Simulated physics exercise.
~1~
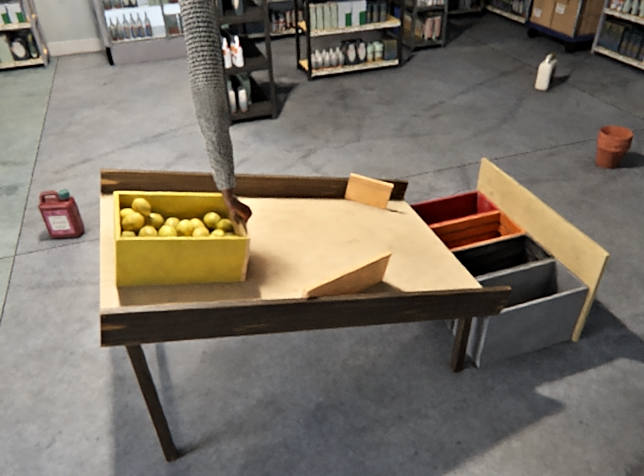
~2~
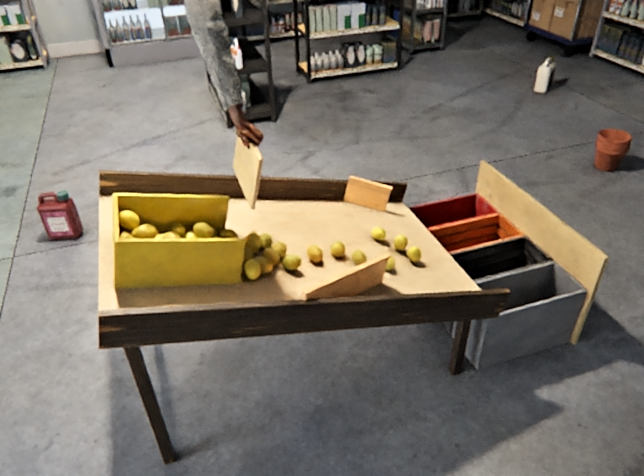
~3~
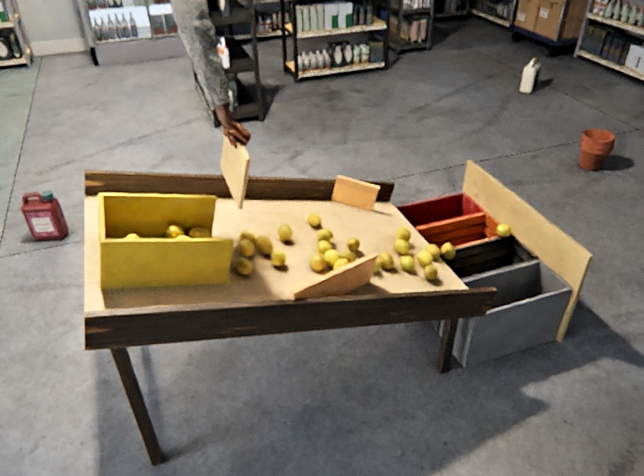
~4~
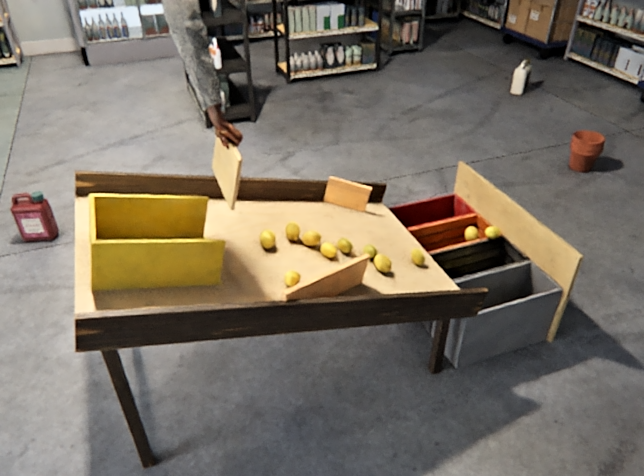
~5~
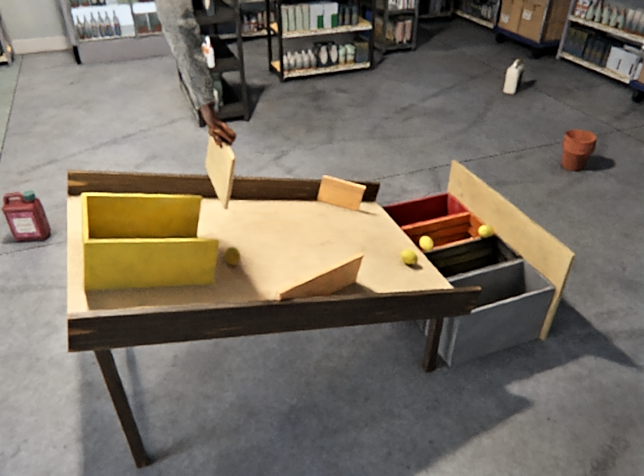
Yellow balls like lemons sit heaped in a yellow pen at the left of a sloping wooden table, seen from above in a grey-floored storeroom with shelves of bottles behind. Two angled boards stand on the slope, and red, orange, black and grey bins wait at its lower right end. A hand lifts the gate from the pen and holds it up as the balls spill rightward. They roll past the boards and drop into the bins, some landing in the orange one, while the view drifts slightly right. At the end, the slope is nearly bare, with only a couple of balls left on it.
